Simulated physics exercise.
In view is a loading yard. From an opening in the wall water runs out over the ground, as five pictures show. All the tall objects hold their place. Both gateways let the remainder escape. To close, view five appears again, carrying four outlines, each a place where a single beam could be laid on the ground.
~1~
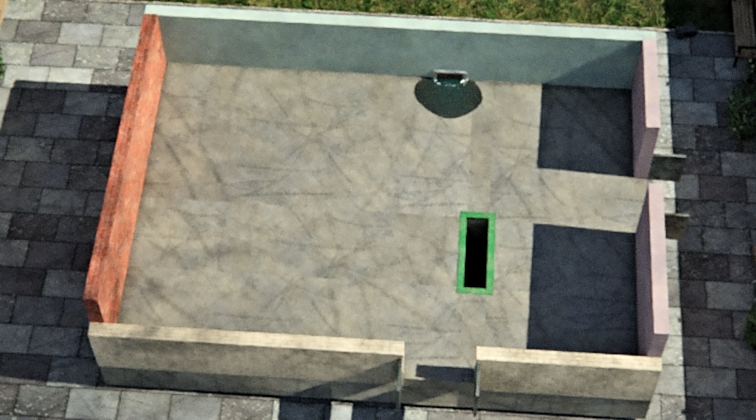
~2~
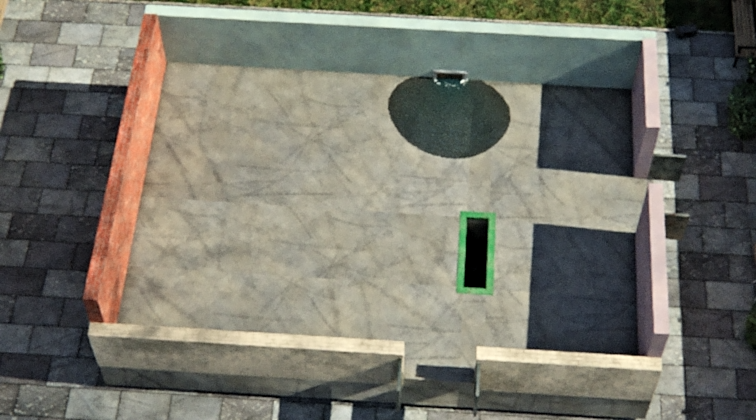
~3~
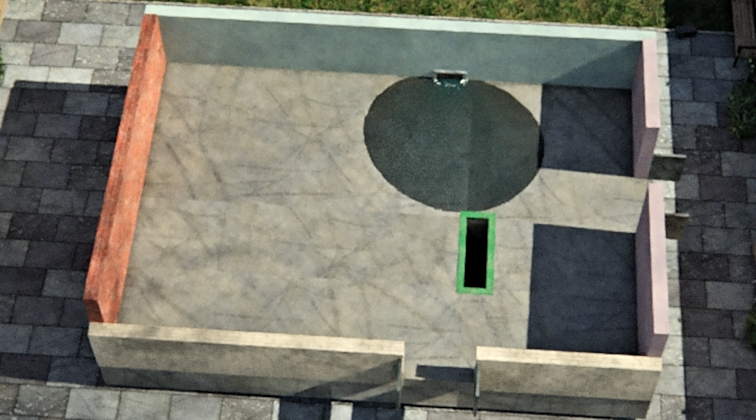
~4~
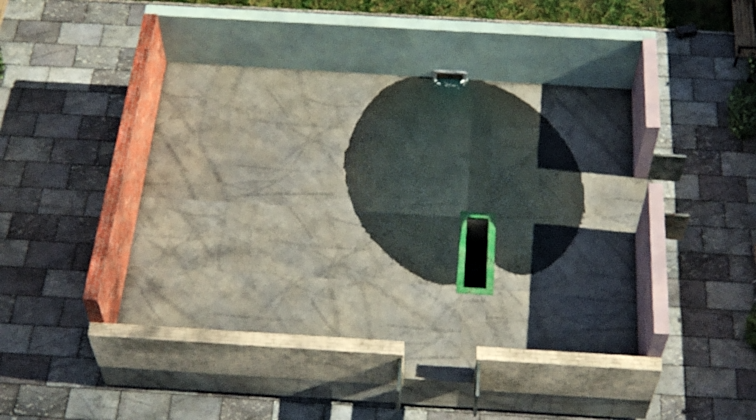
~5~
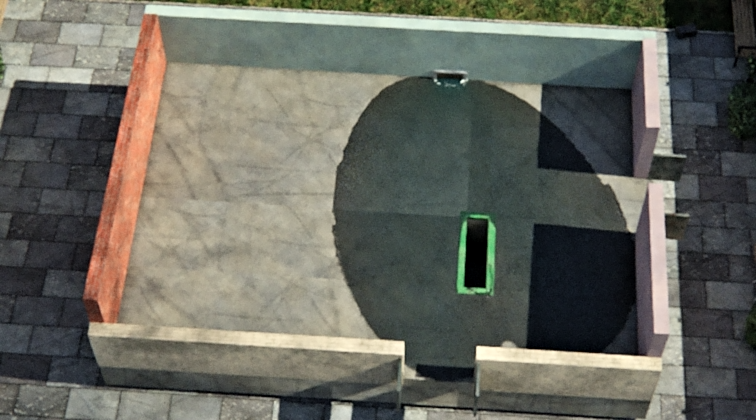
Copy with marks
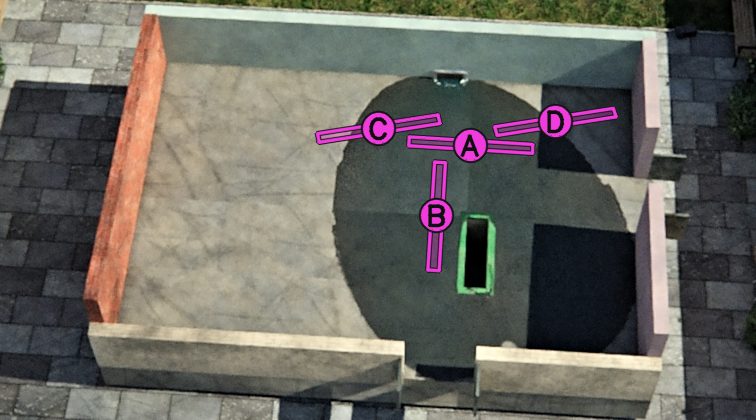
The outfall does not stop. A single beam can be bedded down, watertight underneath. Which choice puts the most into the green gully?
D works best here.
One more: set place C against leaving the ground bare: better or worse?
Place C is worse.
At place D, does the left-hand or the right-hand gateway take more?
More leaves on the left.
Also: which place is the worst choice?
Place A.
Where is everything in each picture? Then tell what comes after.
Outfall at (450, 75); green gully at (476, 253); open gate at (439, 368); open gate at (635, 205); water covers 2 % of the ground and shows as far out as (432, 108); green gully still dry.
Water covers 6 % of the ground and shows as far out as (445, 154); green gully still dry.
Water covers 13 % of the ground and shows as far out as (465, 207); green gully still dry.
Water covers 24 % of the ground and shows as far out as (428, 277); green gully taking water.
Water covers 38 % of the ground and shows as far out as (600, 343); green gully taking water.
On the marked copy, A from (409, 141) to (532, 148); B from (433, 270) to (440, 162); C from (318, 137) to (438, 119); D from (496, 131) to (614, 112).
If A is chosen, about 4 % of the stream runs into the green gully, about 90 % out by the gates.
If B is chosen, about 20 % of the stream runs into the green gully, about 76 % out by the gates.
If C is chosen, about 24 % of the stream runs into the green gully, about 70 % out by the gates.
If D is chosen, about 34 % of the stream runs into the green gully, about 61 % out by the gates.
